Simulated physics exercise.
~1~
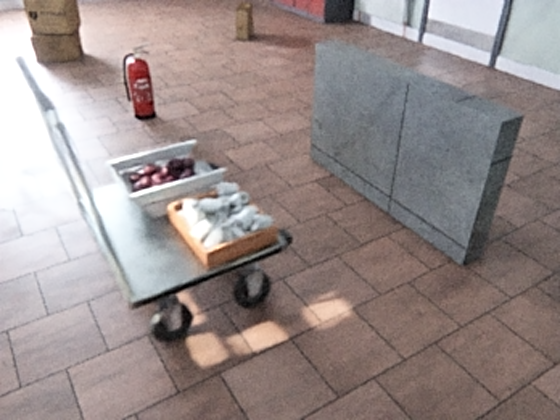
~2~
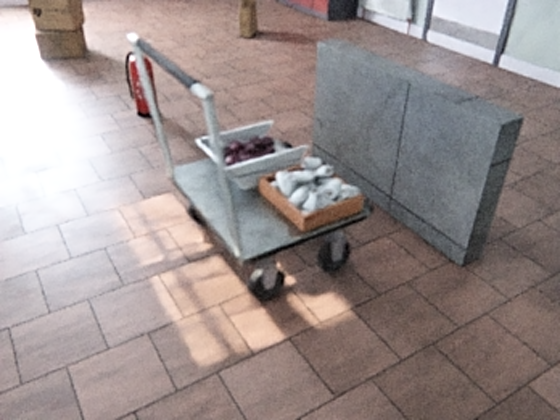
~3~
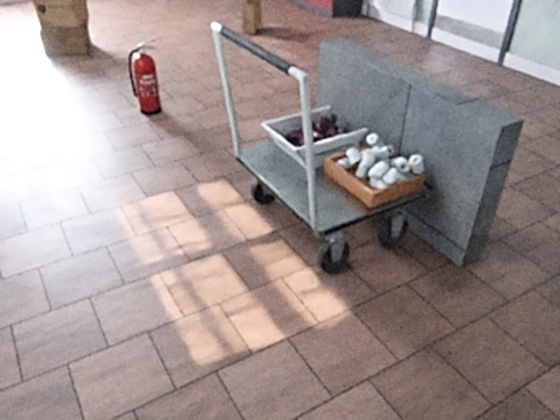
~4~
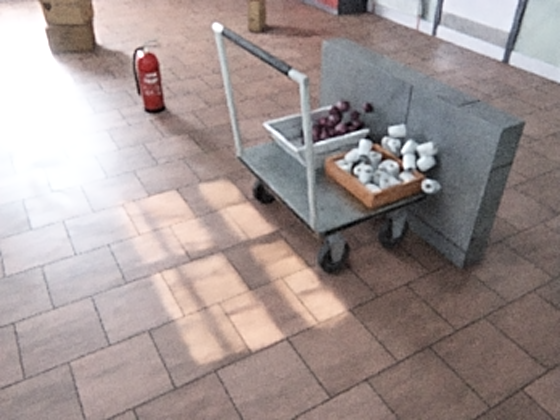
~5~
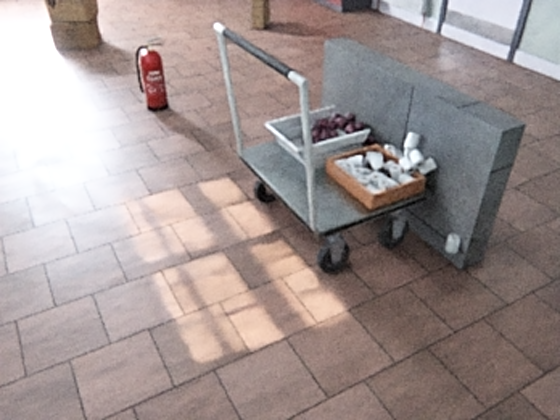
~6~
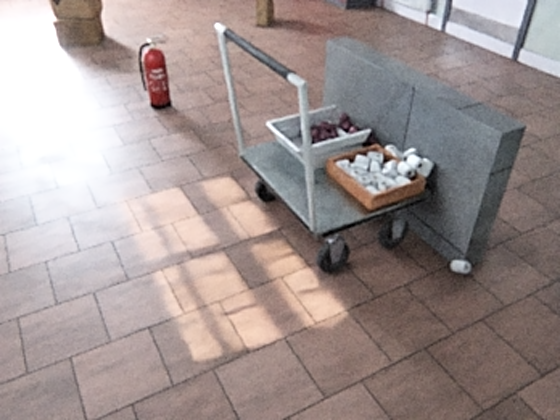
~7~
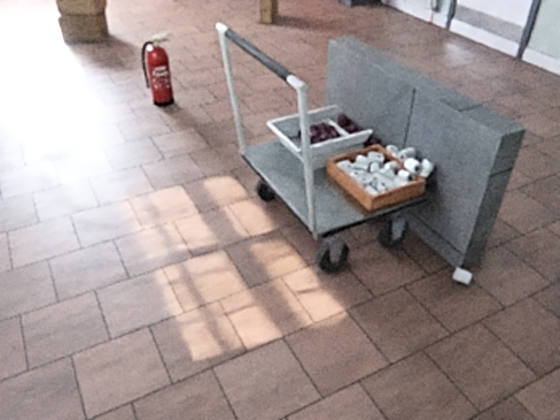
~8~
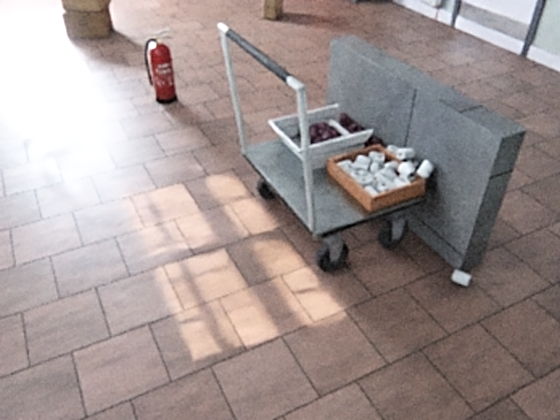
A goods trolley rolls right to a low grey wall, and one white roll drops to the floor.
